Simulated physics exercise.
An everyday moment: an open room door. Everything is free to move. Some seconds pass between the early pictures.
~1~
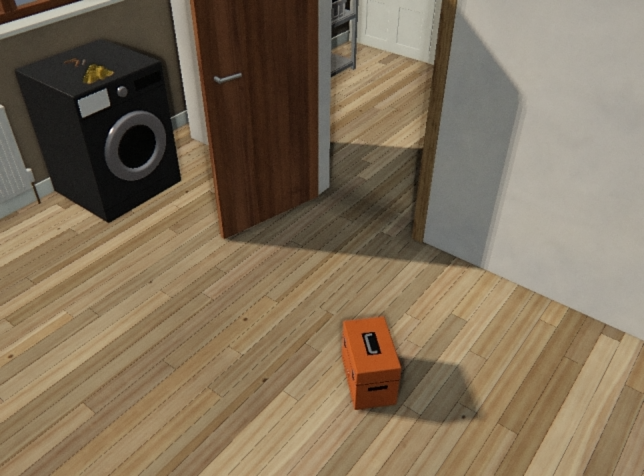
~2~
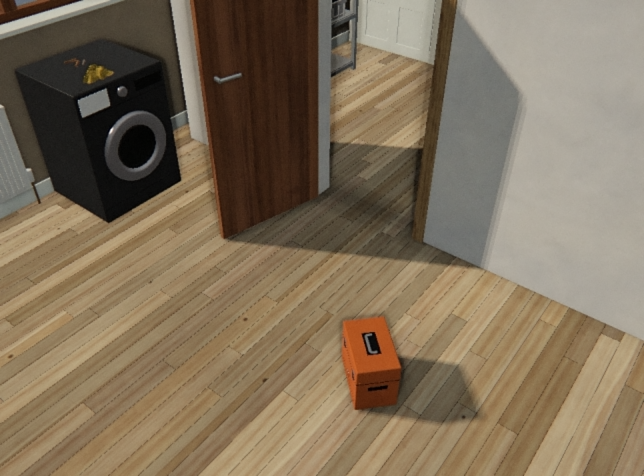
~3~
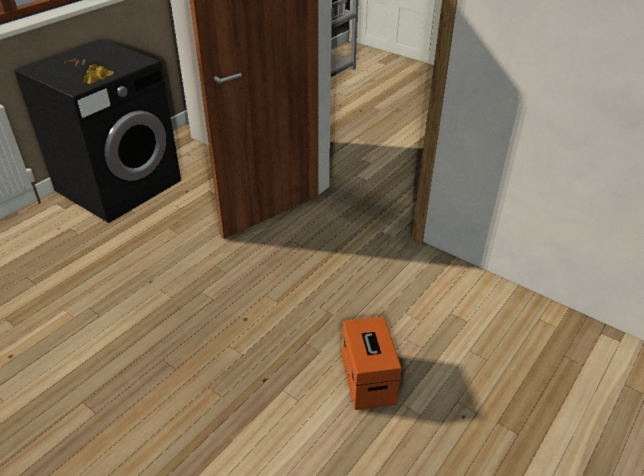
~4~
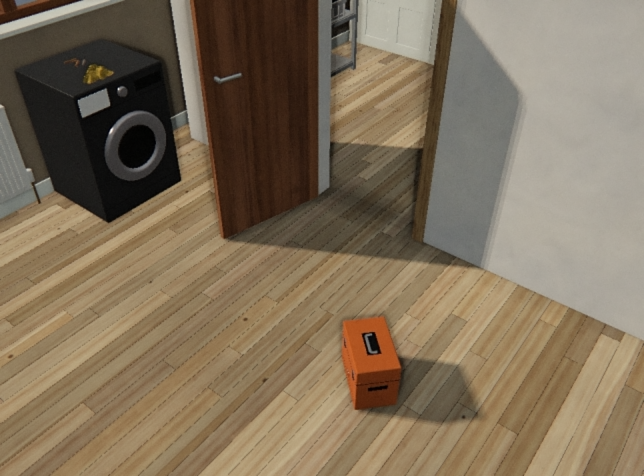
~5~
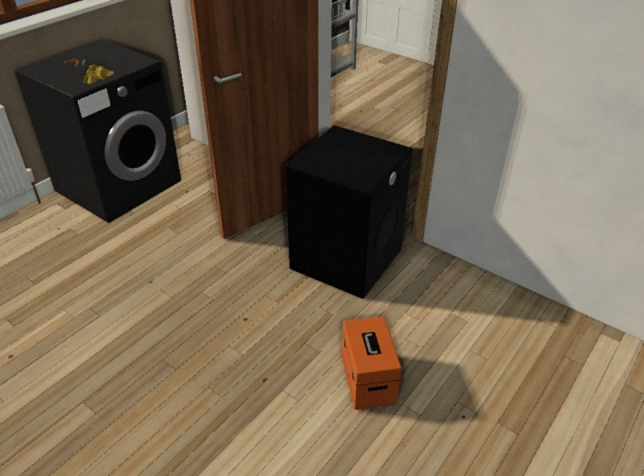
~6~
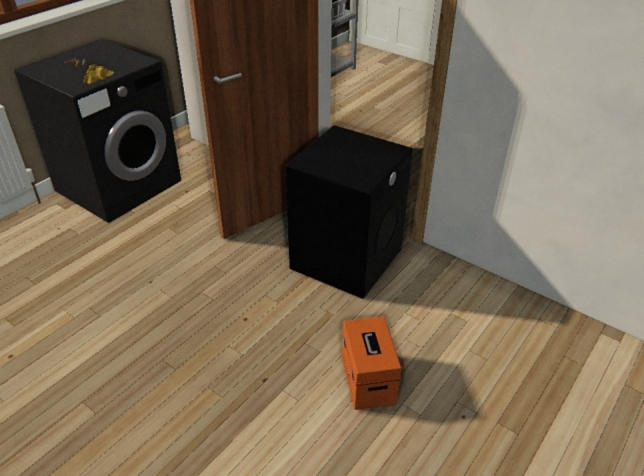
At the start, a brown door stands wide open in a wood-floored room, with a black washing machine to the left and an orange toolbox on the floor, all still. Then a second black appliance suddenly appears in front of the doorway, behind the toolbox, and everything remains motionless.
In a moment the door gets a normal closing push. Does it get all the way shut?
Outcome: The door is blocked.
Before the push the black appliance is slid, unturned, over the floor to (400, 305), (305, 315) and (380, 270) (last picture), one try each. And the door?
In the first case it shuts; in the second case it shuts; in the third case it stops short.
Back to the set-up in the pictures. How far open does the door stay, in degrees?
About 65°.
Then, 0.50 s past the last view, door at 91°.
Then, 0.80 s past the last view, door at 71°.
Finally, door at 65°; both still in place. Final places as the last picture's camera would see them, black appliance near (350, 211).
